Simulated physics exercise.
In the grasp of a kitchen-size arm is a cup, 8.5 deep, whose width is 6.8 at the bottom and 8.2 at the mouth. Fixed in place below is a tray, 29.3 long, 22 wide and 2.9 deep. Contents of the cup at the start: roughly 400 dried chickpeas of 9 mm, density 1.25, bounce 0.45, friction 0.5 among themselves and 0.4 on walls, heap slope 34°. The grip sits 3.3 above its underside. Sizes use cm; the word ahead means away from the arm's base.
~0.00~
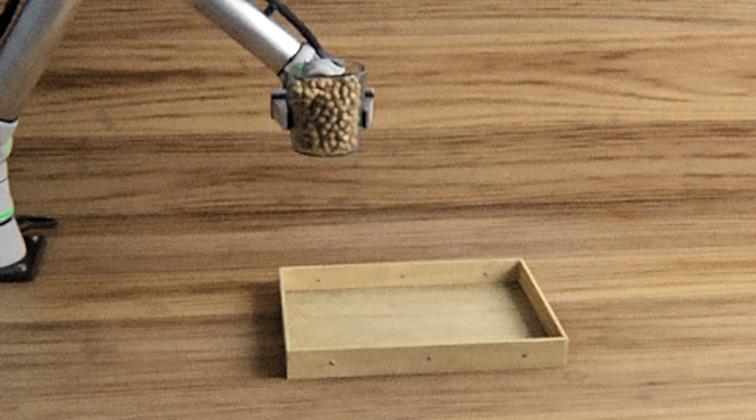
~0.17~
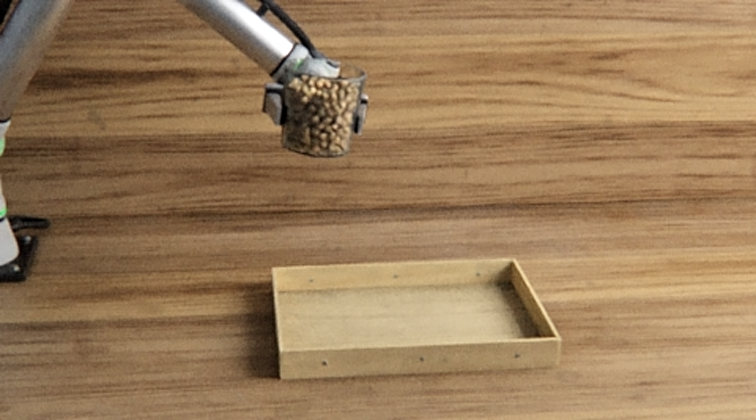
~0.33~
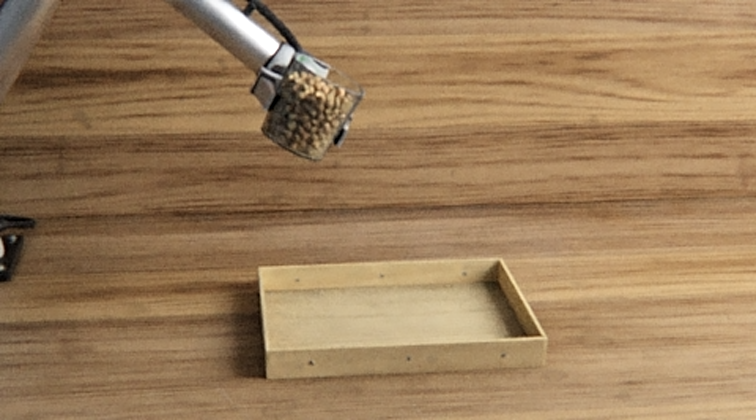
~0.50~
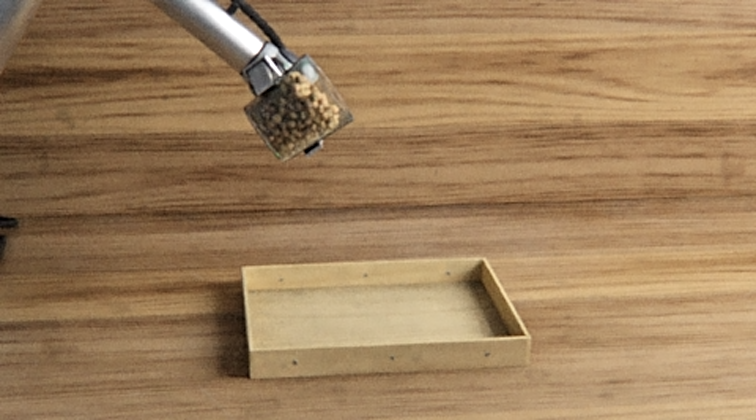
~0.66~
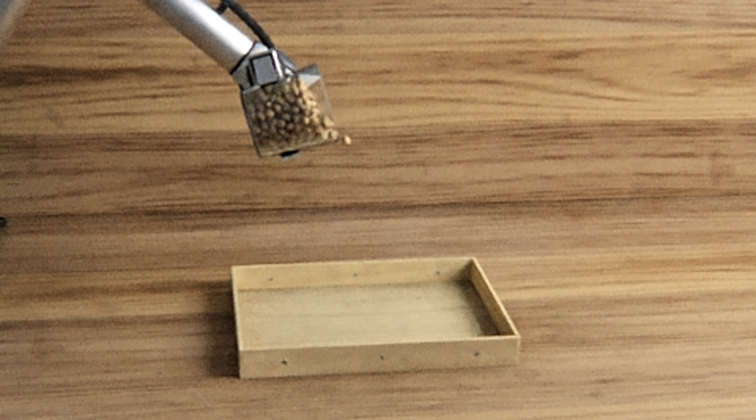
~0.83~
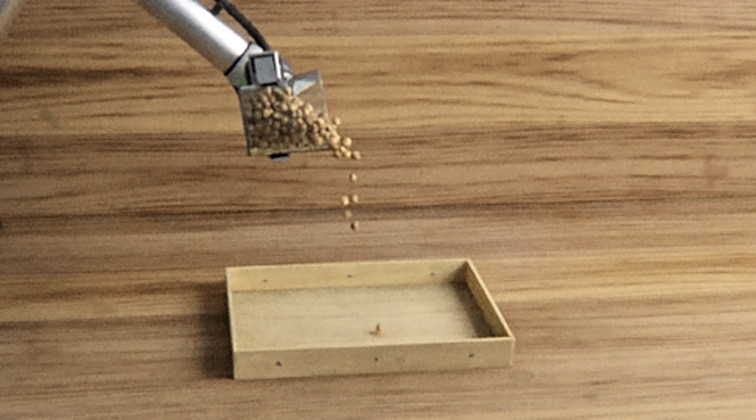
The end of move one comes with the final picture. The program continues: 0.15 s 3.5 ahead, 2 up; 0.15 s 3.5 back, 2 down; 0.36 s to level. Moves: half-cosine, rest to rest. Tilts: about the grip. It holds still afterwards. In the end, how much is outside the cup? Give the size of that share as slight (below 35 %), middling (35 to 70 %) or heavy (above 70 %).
Middling.
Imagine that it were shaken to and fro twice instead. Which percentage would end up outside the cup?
Expected share: About 75 %.
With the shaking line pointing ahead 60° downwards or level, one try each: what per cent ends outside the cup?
20 and 50 %.
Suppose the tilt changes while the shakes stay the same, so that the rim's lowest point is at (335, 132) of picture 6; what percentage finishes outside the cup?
Somewhere around 25 %.
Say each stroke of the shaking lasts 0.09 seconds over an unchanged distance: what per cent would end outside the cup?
That would give around 95 per cent.
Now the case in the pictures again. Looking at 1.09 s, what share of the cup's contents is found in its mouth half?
Something near 75 per cent is there.
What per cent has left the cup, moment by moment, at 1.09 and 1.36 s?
About 30, 55.
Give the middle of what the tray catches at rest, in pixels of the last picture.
Centre estimate: Around (404, 319).
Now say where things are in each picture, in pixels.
Cup middle at (326, 109), level; upper third of the load around (327, 95), from x 295 to 360, top at y 80; 400 in the cup, in the first frame.
Cup middle at (320, 110), tilted 8° forward; upper third of the load around (320, 96), from x 290 to 355, top at y 80, in the second frame.
Cup middle at (309, 110), tilted 28° forward; upper third of the load around (307, 97), from x 270 to 350, top at y 75, in the third frame.
Cup middle at (296, 112), tilted 54° forward; upper third of the load around (293, 98), from x 255 to 335, top at y 75, in the fourth frame.
Cup middle at (287, 114), tilted 74° forward; upper third of the load around (282, 99), from x 250 to 345, top at y 80, in the fifth frame.
Cup middle at (282, 116), tilted 82° forward; upper third of the load around (270, 106), from x 245 to 380, top at y 90; 390 in the cup, 1 in the tray, 9 in flight or on a rim, in the sixth frame.
After 1.09 s, tilted 82° forward, highest piece 27 above the table; 289 in the cup, 25 in the tray, 86 in flight or on a rim.
After 1.36 s, tilted 24° forward, highest piece 29 above the table; 206 in the tray, 182 in the cup, 12 in flight or on a rim.
After 1.69 s, level, highest piece 27 above the table; 217 in the tray, 181 in the cup, 2 on the table or floor.
After 2.74 s, level, highest piece 27 above the table; 217 in the tray, 181 in the cup, 2 on the table or floor.
At rest, 217 in the tray, 181 in the cup, 2 on the table or floor. That is 55 % outside the cup.
